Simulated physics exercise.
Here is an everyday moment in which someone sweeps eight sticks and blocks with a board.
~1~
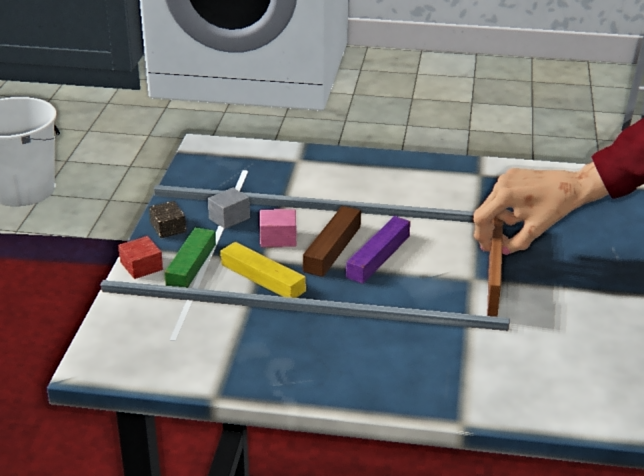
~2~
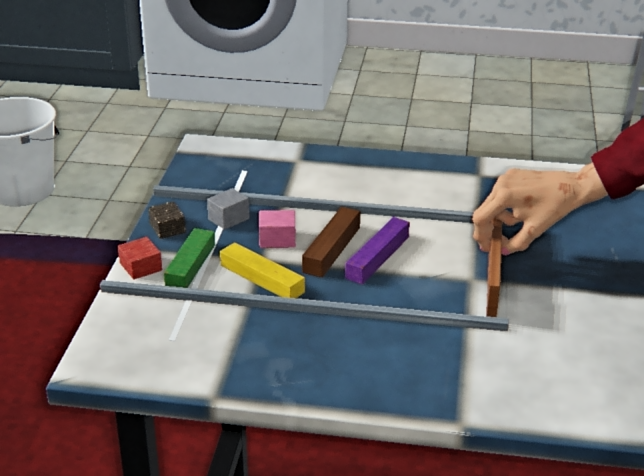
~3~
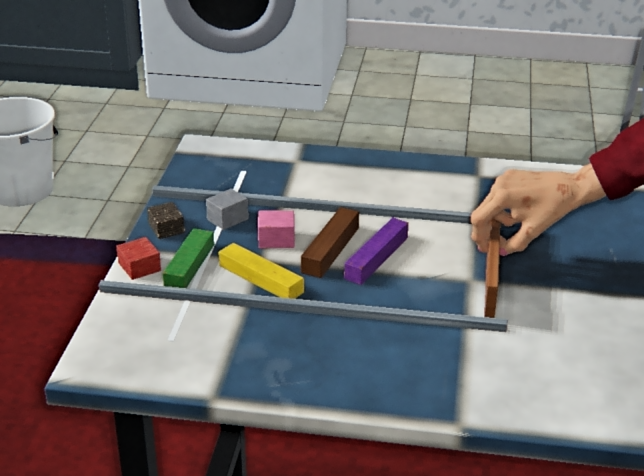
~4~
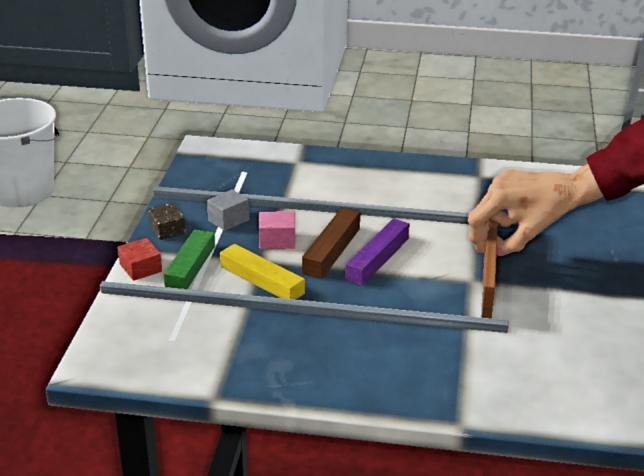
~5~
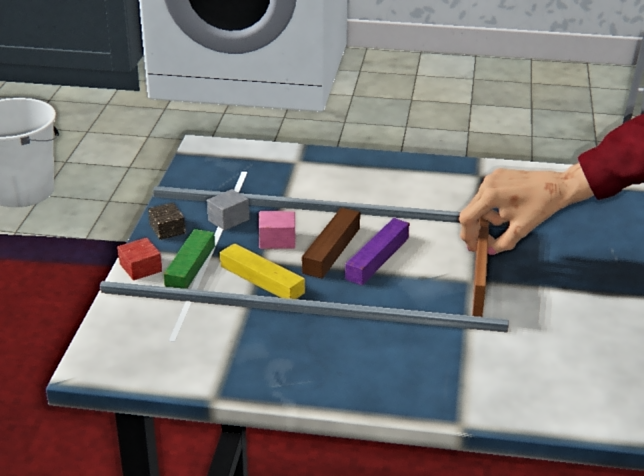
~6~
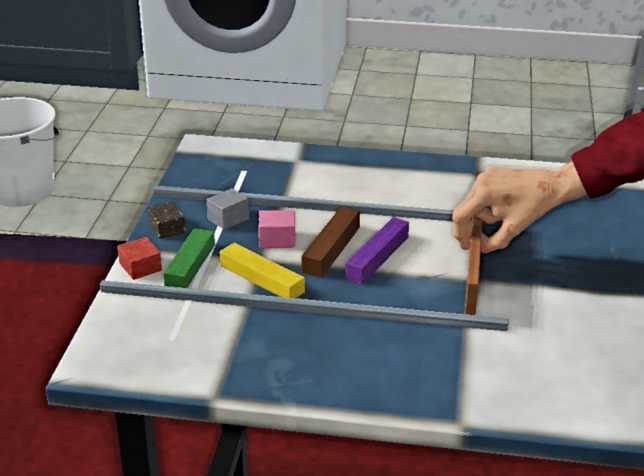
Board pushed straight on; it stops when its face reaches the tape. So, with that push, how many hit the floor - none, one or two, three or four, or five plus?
Well, a single one or a pair end up dropping off.
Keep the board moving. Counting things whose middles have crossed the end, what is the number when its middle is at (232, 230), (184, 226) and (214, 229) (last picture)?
Middles past end - pos 1: 0, pos 2: 5, pos 3: 2.
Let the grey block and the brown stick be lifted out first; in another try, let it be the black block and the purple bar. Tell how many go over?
The counts would be 0 and 0.
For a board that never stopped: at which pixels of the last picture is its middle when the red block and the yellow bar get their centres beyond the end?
Red block over the end: About (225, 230). Yellow bar over the end: About (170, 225).
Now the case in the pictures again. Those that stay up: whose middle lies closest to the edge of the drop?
That would be the green bar.
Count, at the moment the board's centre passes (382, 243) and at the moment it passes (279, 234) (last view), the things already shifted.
Well, it's 1 at the first one and 6 at the second.
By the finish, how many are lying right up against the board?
It's 2 of them.
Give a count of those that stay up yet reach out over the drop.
As for overhanging, the count is 1.
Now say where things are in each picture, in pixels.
Red block (141, 258); black block (168, 220); green bar (191, 258); board (496, 253); tape (213, 246), in the first frame.
Black block (167, 220); purple bar (378, 250), in the second frame.
Green bar (189, 259); board (493, 254), in the third frame.
Red block (140, 259); pink block (278, 230), in the fourth frame.
Black block (167, 221); yellow bar (262, 272), in the fifth frame.
Red block (140, 258); black block (167, 220); green bar (190, 258); board (475, 251); tape (212, 246), in the sixth frame.
Early on, none off yet; red block at rest near (140, 258); black block at rest near (167, 220); green bar at rest near (190, 258).
A while later, none off yet; red block travelled a little near (128, 259); black block moving near (164, 219); green bar travelled a little near (156, 257).
Finally, the number that fall off is one or two; lost, black block and red block.
